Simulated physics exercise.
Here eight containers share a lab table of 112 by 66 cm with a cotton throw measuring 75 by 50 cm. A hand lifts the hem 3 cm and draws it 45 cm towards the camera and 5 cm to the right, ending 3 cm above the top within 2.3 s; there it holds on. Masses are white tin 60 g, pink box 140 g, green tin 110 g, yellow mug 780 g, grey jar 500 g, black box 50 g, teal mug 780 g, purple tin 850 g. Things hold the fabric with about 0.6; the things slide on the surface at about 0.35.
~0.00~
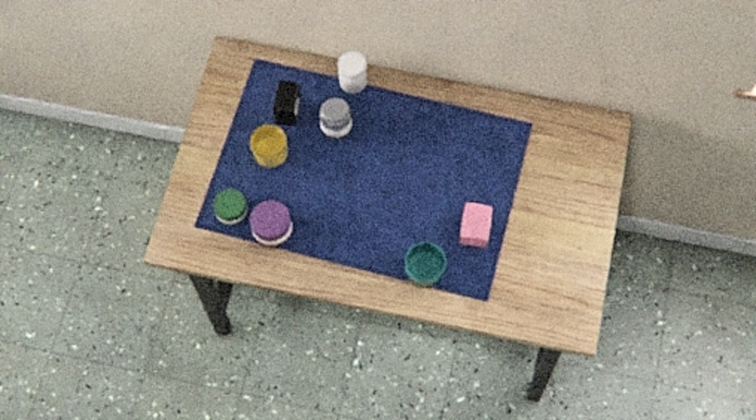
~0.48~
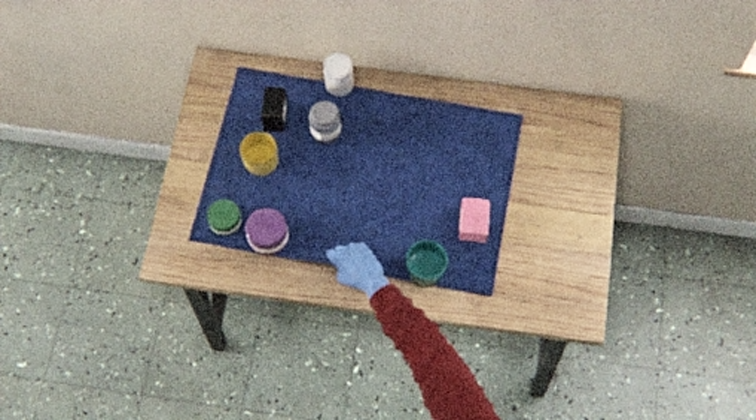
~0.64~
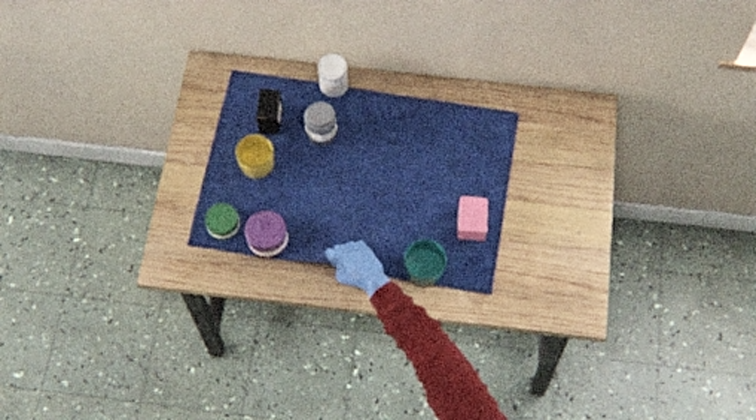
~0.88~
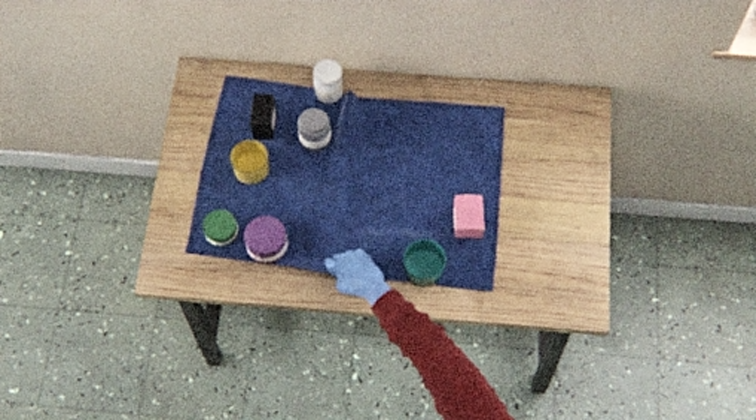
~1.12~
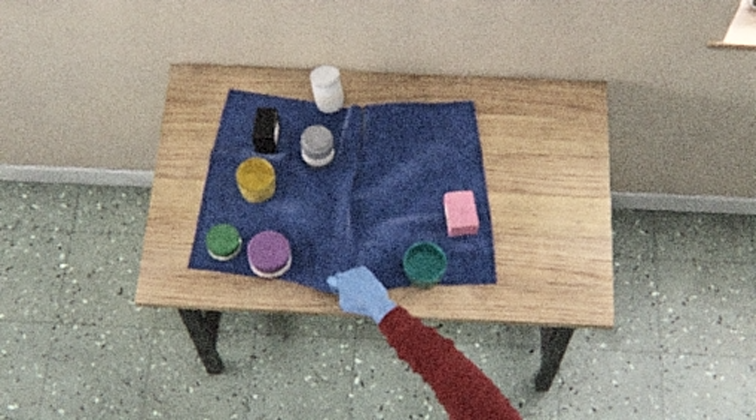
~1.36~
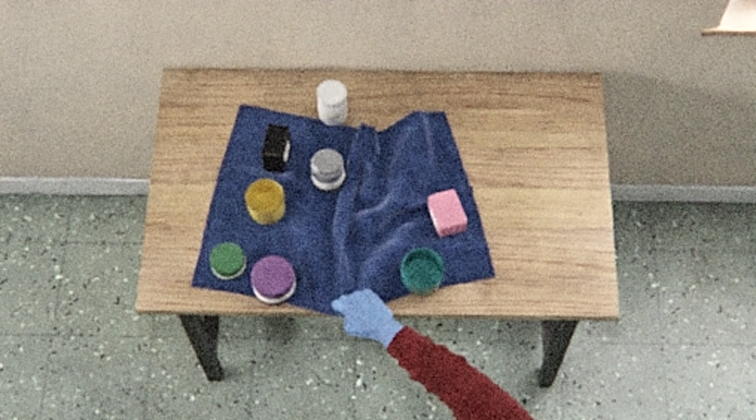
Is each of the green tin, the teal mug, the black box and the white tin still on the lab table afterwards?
The green tin drops off, the teal mug goes over the edge, the black box falls off, the white tin stays on.
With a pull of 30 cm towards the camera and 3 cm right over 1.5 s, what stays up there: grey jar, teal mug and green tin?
In that case: Grey jar remains, teal mug falls off, green tin goes over.
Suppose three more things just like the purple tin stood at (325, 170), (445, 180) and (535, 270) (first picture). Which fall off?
In that order: Goes over, falls off, remains.
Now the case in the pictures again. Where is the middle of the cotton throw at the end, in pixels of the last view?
Around (378, 364).
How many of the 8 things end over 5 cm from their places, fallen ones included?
8 of them.
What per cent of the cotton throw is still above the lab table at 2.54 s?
Some 30 per cent of it.
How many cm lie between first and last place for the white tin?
White tin 10 cm.
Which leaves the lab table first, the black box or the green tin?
First goes the green one.
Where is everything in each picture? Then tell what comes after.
The first picture shows green tin (229, 203); teal mug (426, 261); black box (286, 95); white tin (352, 63); cotton throw corners (194, 227) (255, 59) (533, 124) (488, 302).
The second picture shows cotton throw corners (188, 240) (239, 67); grip (338, 266).
The third picture shows cotton throw corners (187, 245) (232, 70); grip (337, 265).
The fourth picture shows purple tin (265, 234); pink box (470, 212); grey jar (313, 120); cotton throw corners (185, 253) (226, 76); grip (336, 274).
The fifth picture shows purple tin (268, 250); pink box (462, 209); grey jar (317, 137); cotton throw corners (188, 268) (230, 89); grip (339, 293).
The sixth picture shows green tin (227, 258); teal mug (423, 268); black box (275, 140); white tin (332, 93); cotton throw corners (191, 286) (241, 105) (445, 112) (496, 277); grip (344, 316).
At 1.8 s, 85 % of the cotton throw is still over the top; black box 21 cm off its start, green tin 20 cm off its start, teal mug 12 cm off its start.
At 2.1 s, 60 % of the cotton throw is still over the top; green tin over the edge, black box 32 cm off its start, teal mug over the edge.
At 2.5 s, 30 % of the cotton throw is still over the top; black box 53 cm off its start at (287, 314), green tin over the edge, teal mug over the edge.
At 2.9 s, 15 % of the cotton throw is still over the top; black box over the edge, green tin over the edge, teal mug over the edge.
At 4.5 s, 15 % of the cotton throw is still over the top; black box over the edge, green tin over the edge, teal mug over the edge, white tin 10 cm off its start at (334, 99).
